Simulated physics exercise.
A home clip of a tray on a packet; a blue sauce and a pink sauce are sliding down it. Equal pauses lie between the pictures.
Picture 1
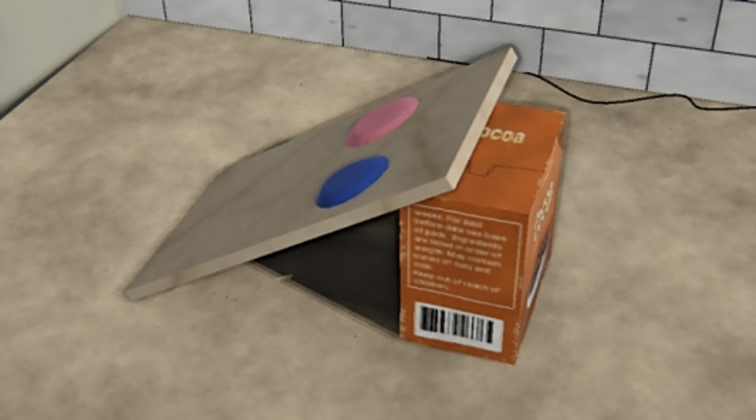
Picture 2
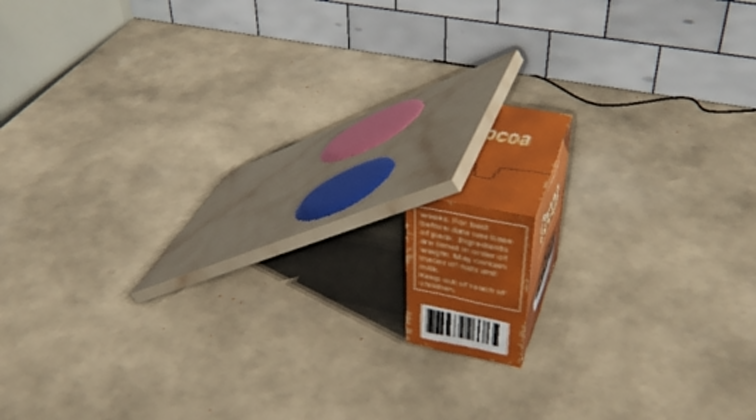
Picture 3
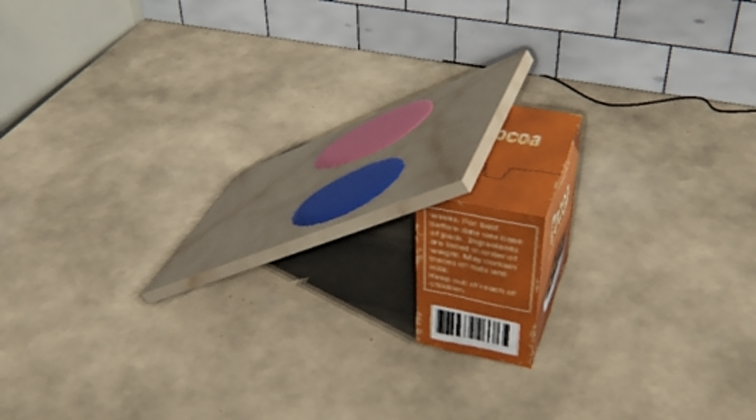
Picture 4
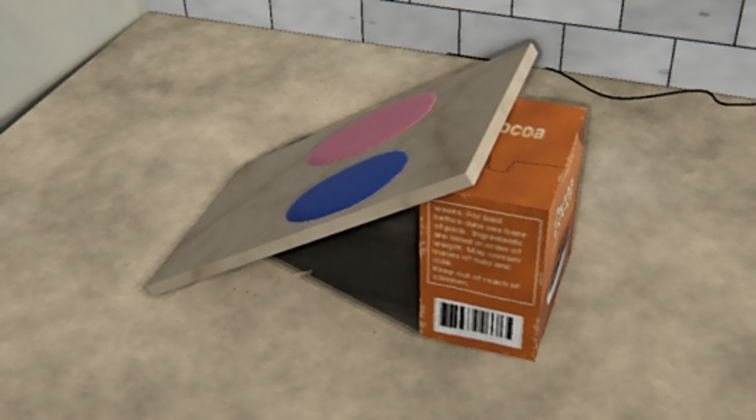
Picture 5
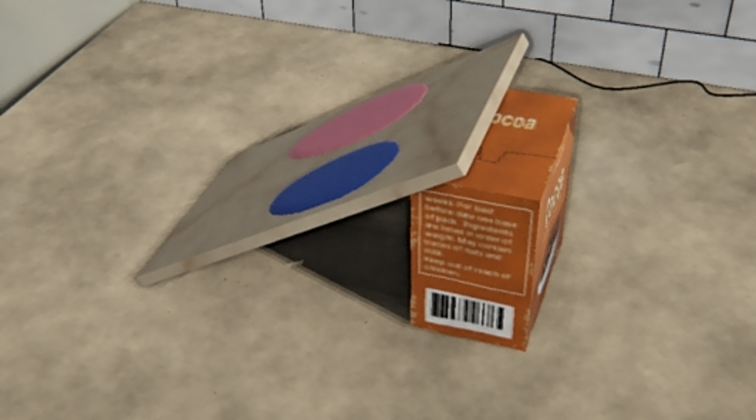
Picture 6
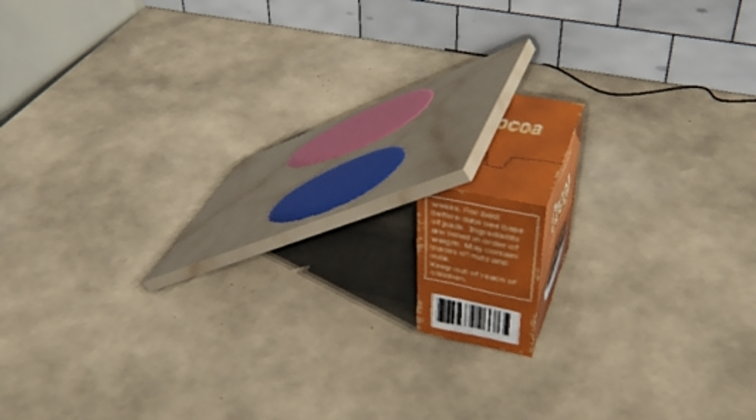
A wooden board leaning on an orange cocoa box, with pink and blue sauce patches spreading and creeping slowly down its slope.
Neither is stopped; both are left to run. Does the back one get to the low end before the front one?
Yes.
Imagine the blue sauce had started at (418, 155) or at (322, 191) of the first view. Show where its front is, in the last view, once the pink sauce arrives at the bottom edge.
The first start puts it around (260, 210), while the second puts it around (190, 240).
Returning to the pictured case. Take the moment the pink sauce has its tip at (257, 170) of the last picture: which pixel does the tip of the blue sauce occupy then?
Leading point estimate: Close to (243, 219) px.
Soon after, the blue sauce is three quarters of the way down; the pink sauce is three quarters of the way down.
Later, the blue sauce is three quarters of the way down; the pink sauce is close to the edge.
In the end, the blue sauce is three quarters of the way down; the pink sauce is at the low edge.
